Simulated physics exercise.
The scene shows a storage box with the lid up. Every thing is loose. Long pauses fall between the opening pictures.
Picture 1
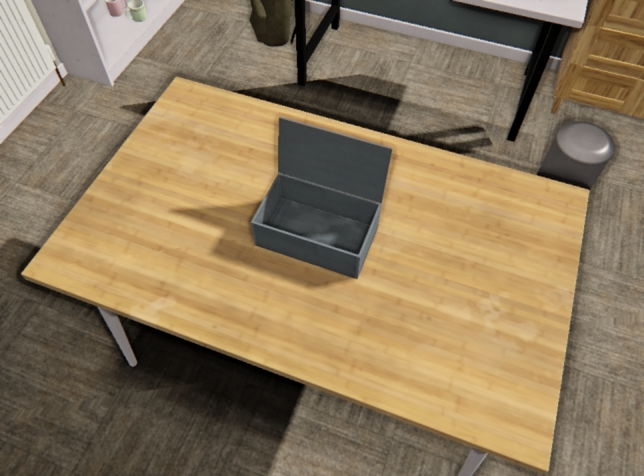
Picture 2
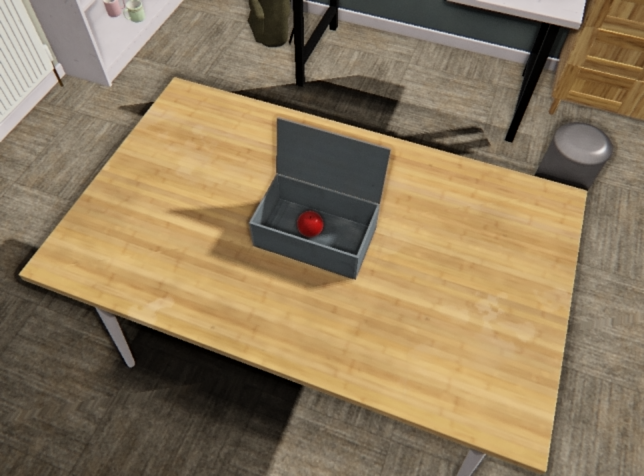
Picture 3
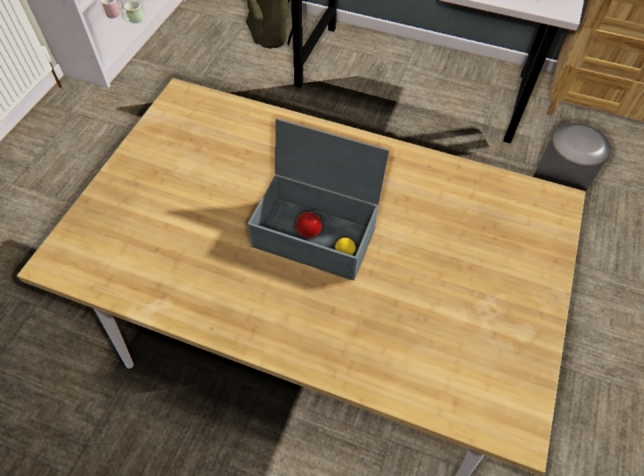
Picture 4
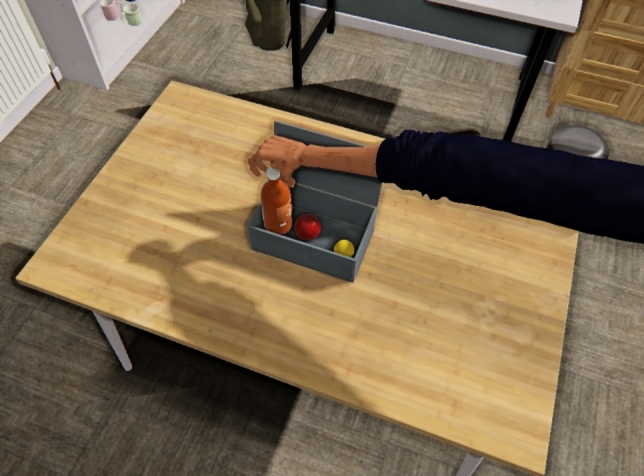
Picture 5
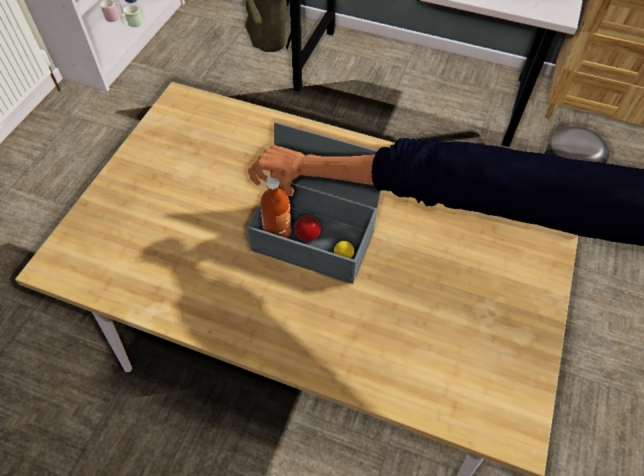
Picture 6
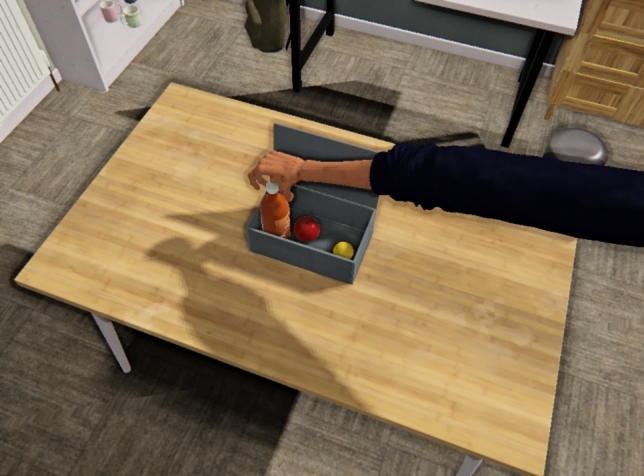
A red apple appears inside an open, empty grey box on a wooden table, followed by a small yellow item to its right. A dark-sleeved arm then reaches in from the right, holding an orange bottle at the box's left end, and lowers it slightly beside the apple.
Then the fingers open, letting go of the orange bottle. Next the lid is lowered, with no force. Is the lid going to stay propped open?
Yes, I expect the lid to stay up.
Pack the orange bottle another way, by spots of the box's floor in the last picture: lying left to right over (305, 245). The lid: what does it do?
Then the box lid comes to rest down.
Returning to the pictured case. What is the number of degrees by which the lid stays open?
The answer is about 35 degrees.
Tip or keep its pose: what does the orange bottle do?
The orange bottle ends up leaning.
Then, 1.30 s after the last picture, lid 79° above the rim.
Then, 2.00 s after the last picture, lid 45° above the rim; orange bottle tipped 8° from how it was near (272, 215).
Then, 3.90 s after the last picture, lid 35° above the rim; orange bottle tipped 18° from how it was near (270, 219).
At rest, lid 35° above the rim; left askew, orange bottle; the other 2 in place. Seen from the same camera at the end, orange bottle near (270, 219).
